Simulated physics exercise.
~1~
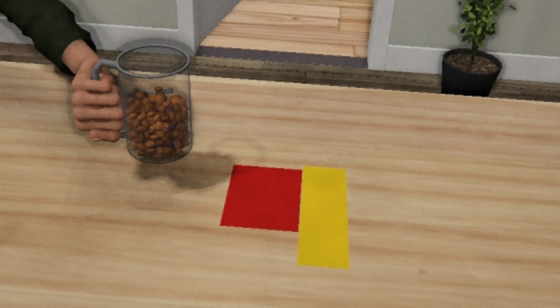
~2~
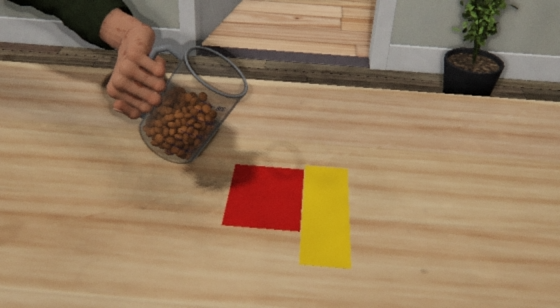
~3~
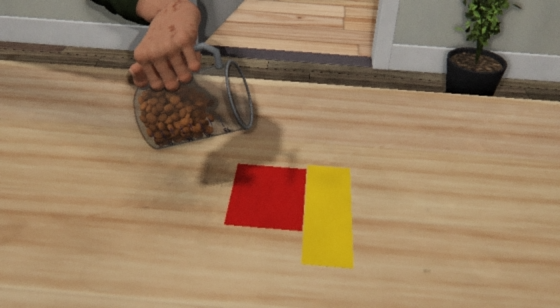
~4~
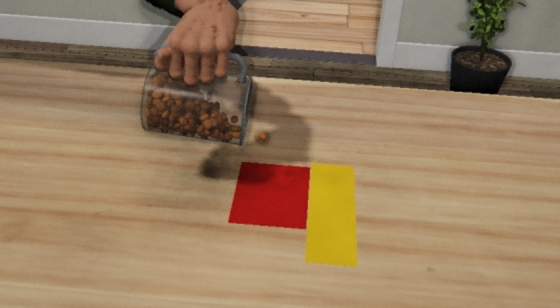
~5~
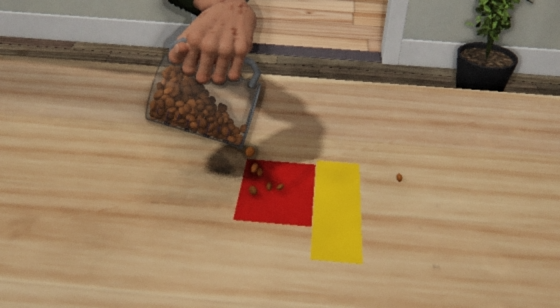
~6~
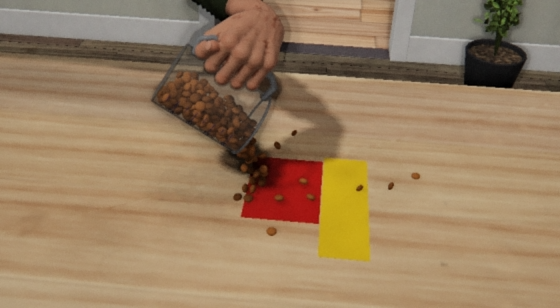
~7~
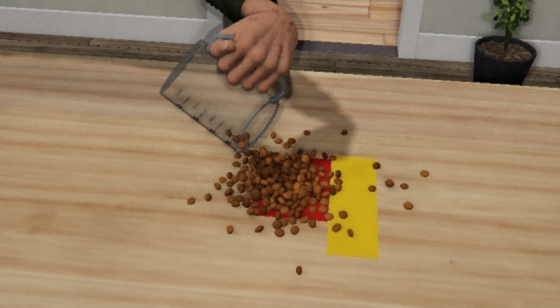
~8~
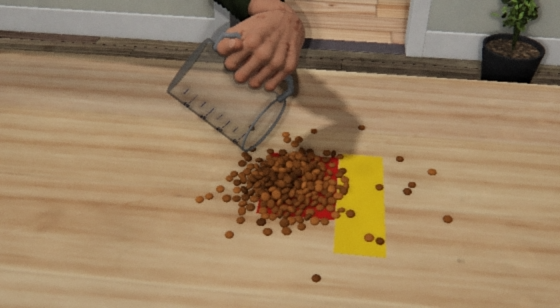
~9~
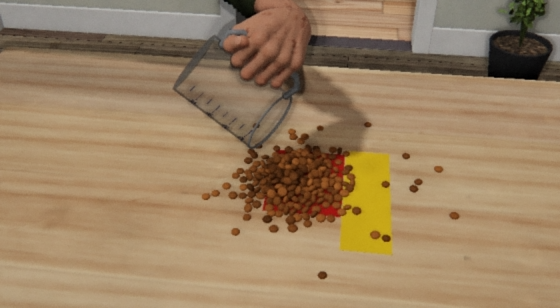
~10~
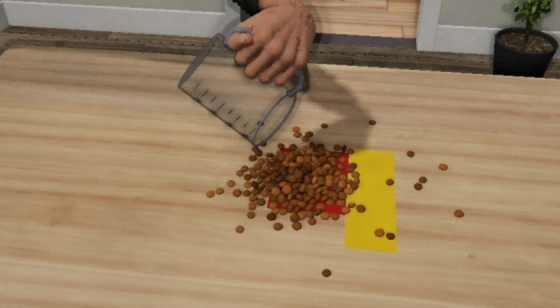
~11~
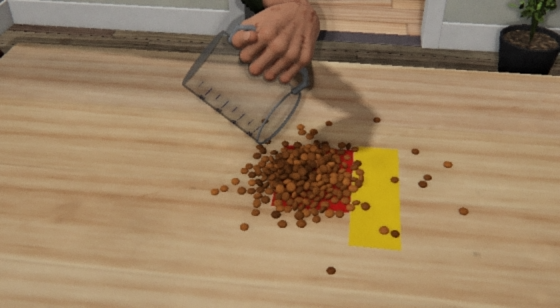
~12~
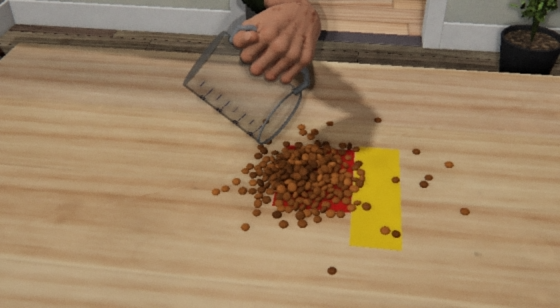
Hand tipping a clear jug of brown kibble over a table, pouring a heap that mostly covers the red mat and scatters around.
